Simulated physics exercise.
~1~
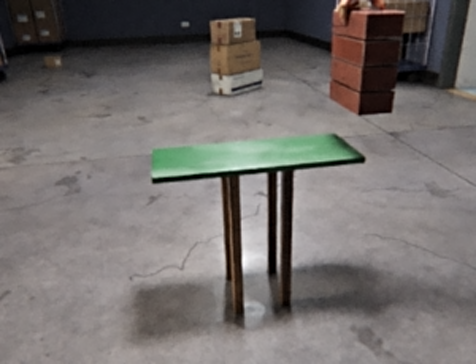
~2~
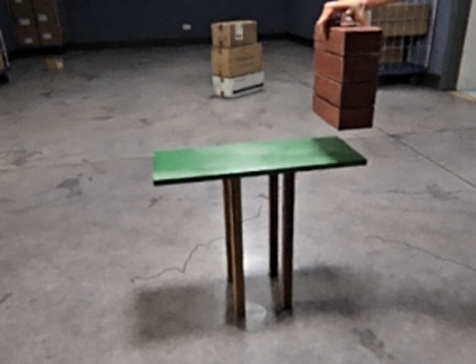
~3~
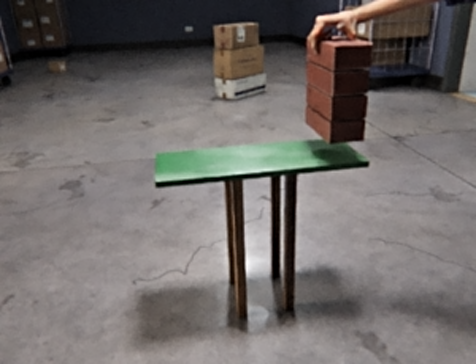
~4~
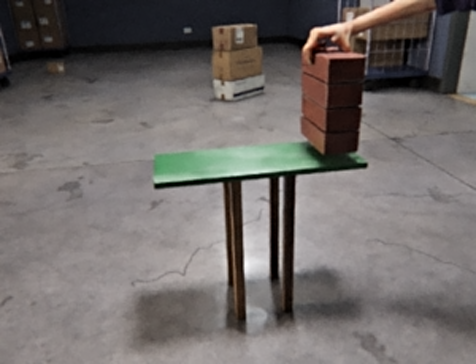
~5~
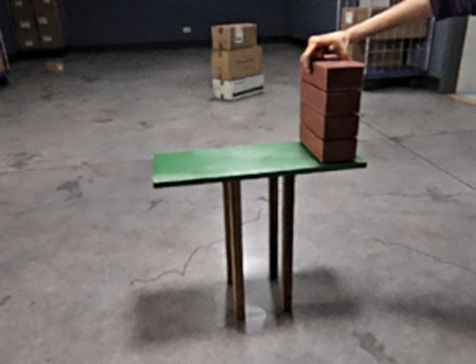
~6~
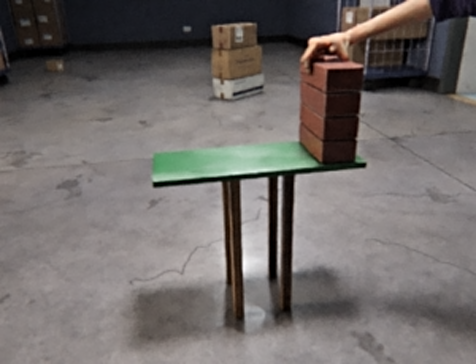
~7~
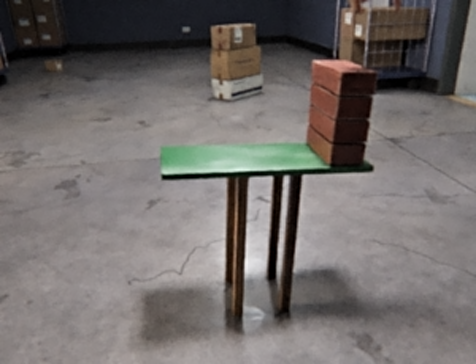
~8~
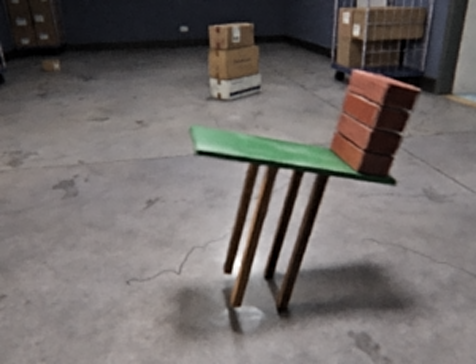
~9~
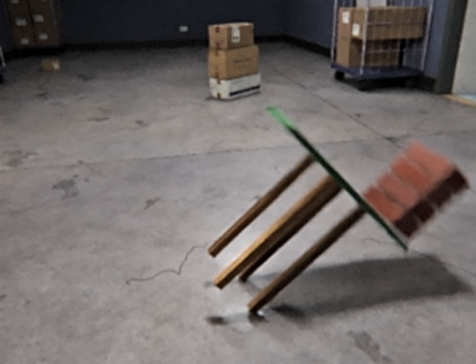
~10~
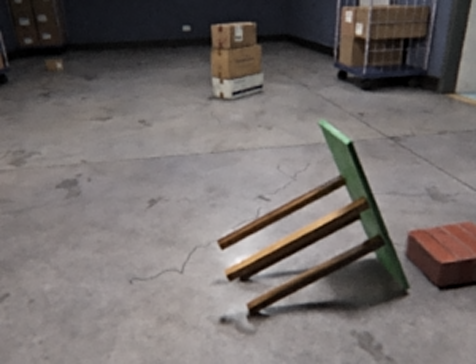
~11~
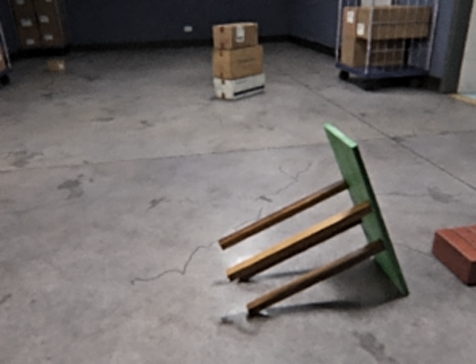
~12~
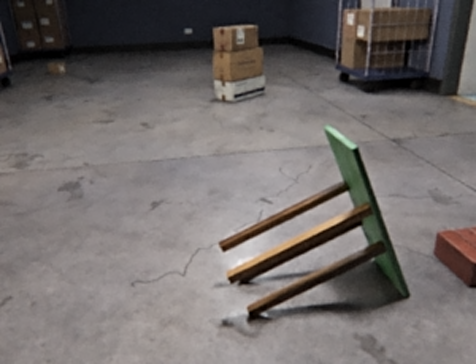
In this clip, a hand lowers a stack of reddish bricks onto the right end of a narrow green table and lets go. The table tips over to the right, the bricks drop to the floor, and it comes to rest on its side.
